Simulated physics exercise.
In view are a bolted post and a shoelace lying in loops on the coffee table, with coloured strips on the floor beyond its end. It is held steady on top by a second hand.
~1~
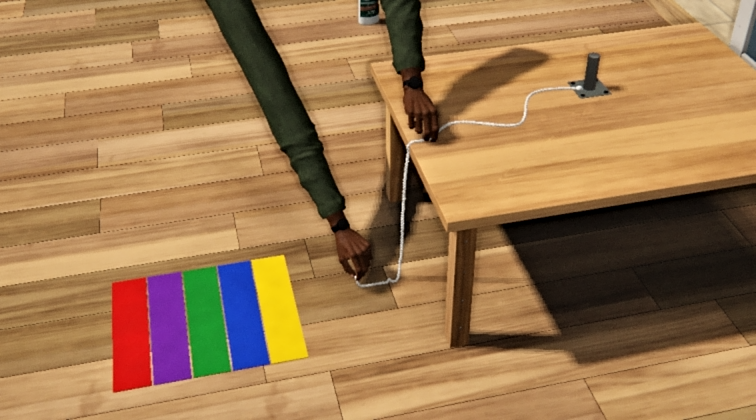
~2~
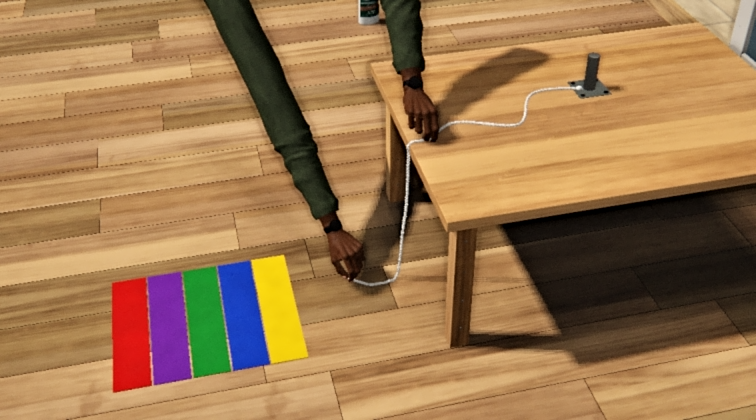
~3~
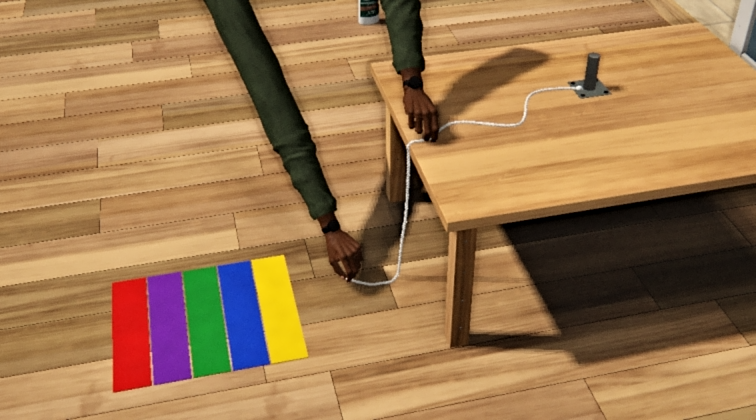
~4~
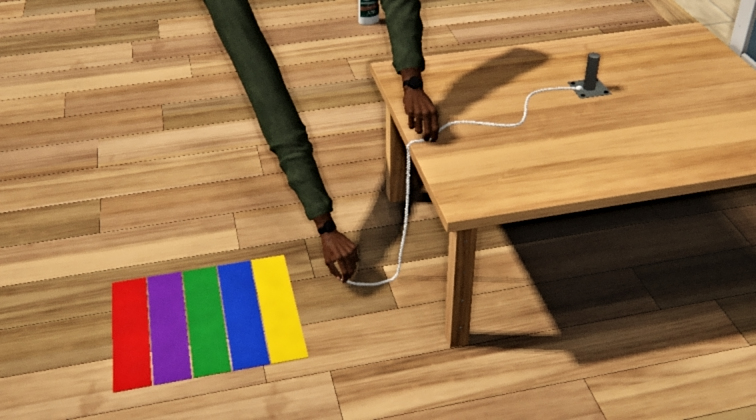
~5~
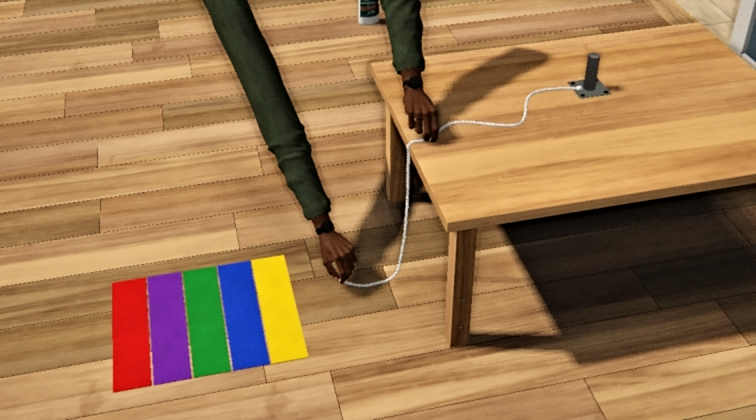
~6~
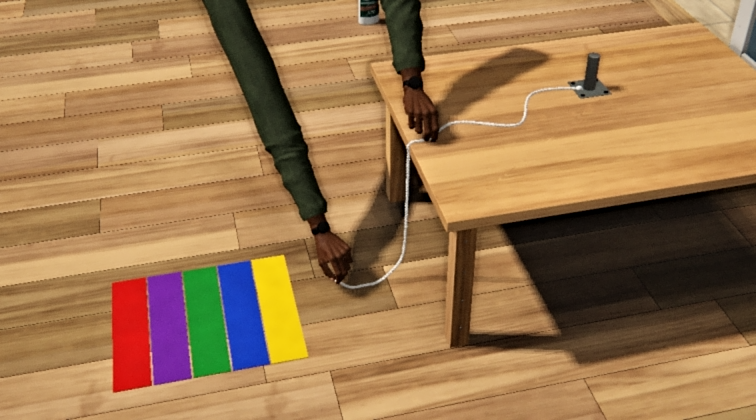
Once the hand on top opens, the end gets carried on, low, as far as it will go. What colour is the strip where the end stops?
It is green.
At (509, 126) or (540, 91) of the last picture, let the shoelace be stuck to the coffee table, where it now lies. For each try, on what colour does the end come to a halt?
Result, first place: Blue; second place: Green.
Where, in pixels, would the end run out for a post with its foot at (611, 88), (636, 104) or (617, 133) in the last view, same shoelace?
In order, near (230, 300), (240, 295) and (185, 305).
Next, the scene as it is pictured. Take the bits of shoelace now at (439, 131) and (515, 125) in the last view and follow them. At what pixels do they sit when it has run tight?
The first finishes about (409, 141) and the second about (483, 118).
Early on, end near (265, 292); over yellow.
Midway, end near (225, 299); over blue.
At the end of the slack, end near (202, 303); over green. Over green.
